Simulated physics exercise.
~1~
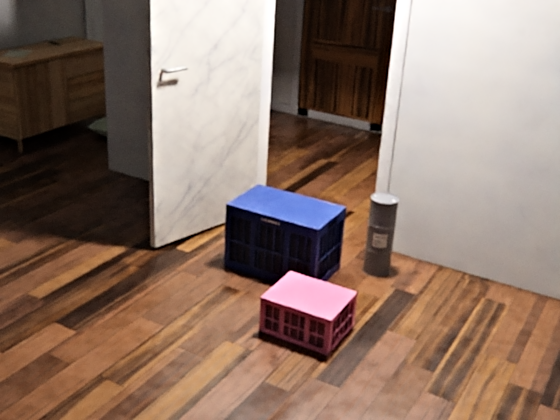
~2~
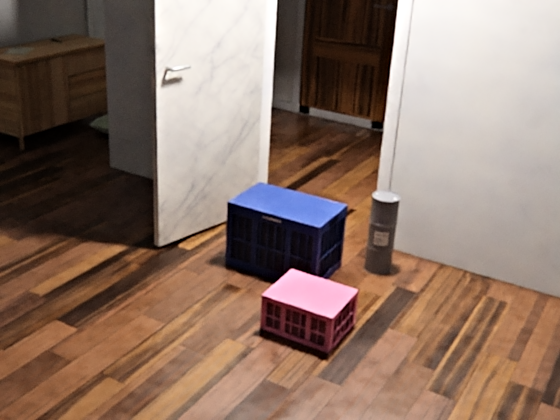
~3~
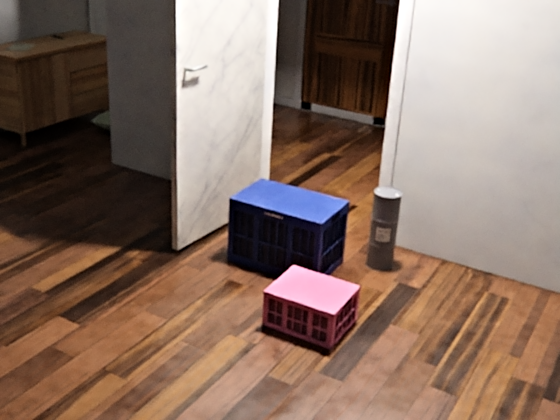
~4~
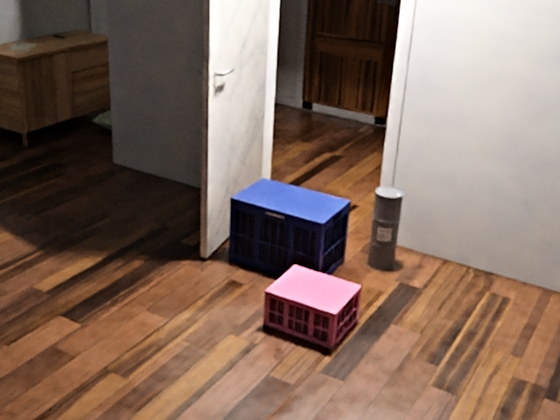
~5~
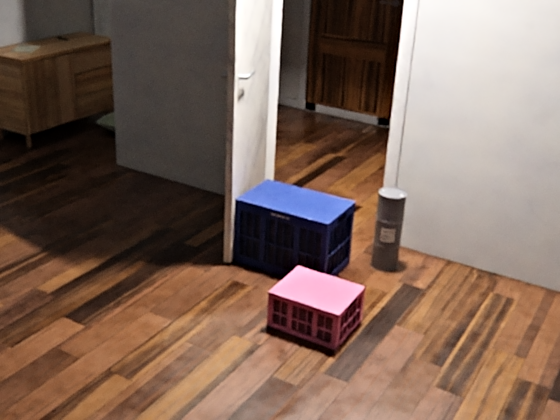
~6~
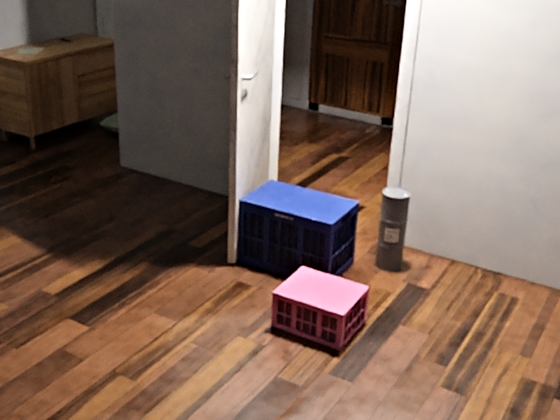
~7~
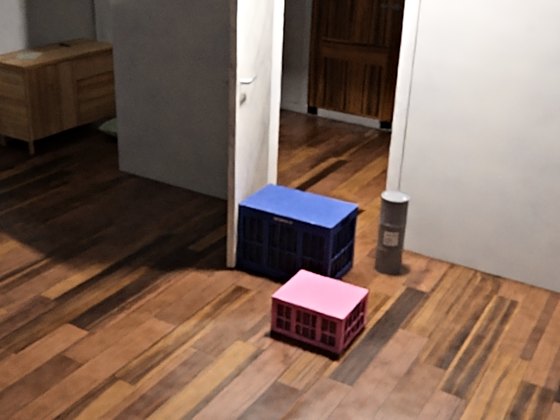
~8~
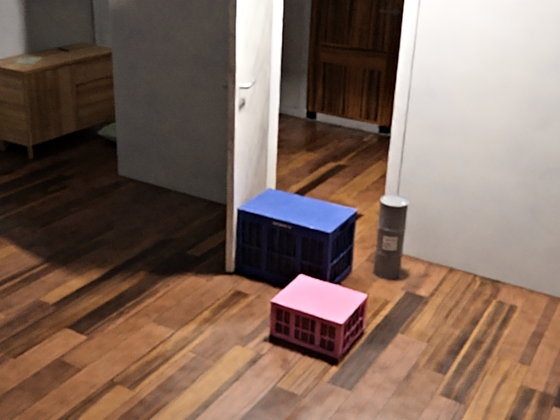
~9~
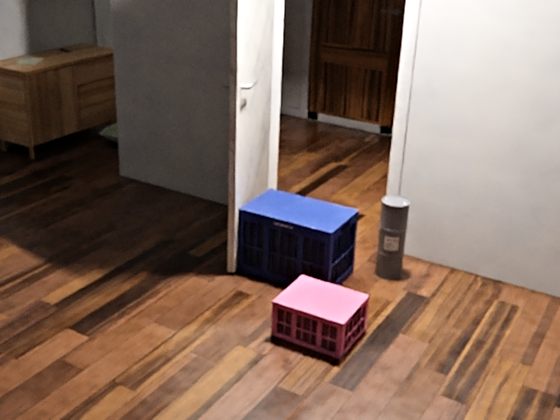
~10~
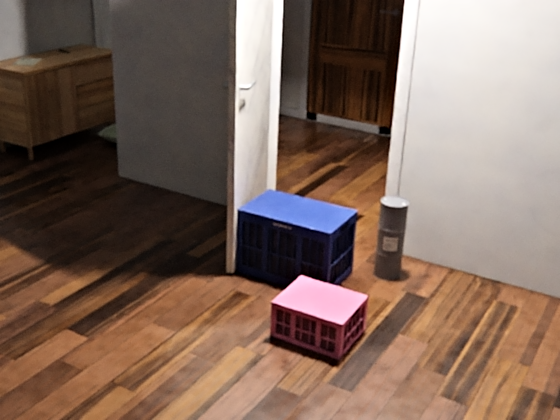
A white door swings partway toward closing and stops against a blue chest, still open.
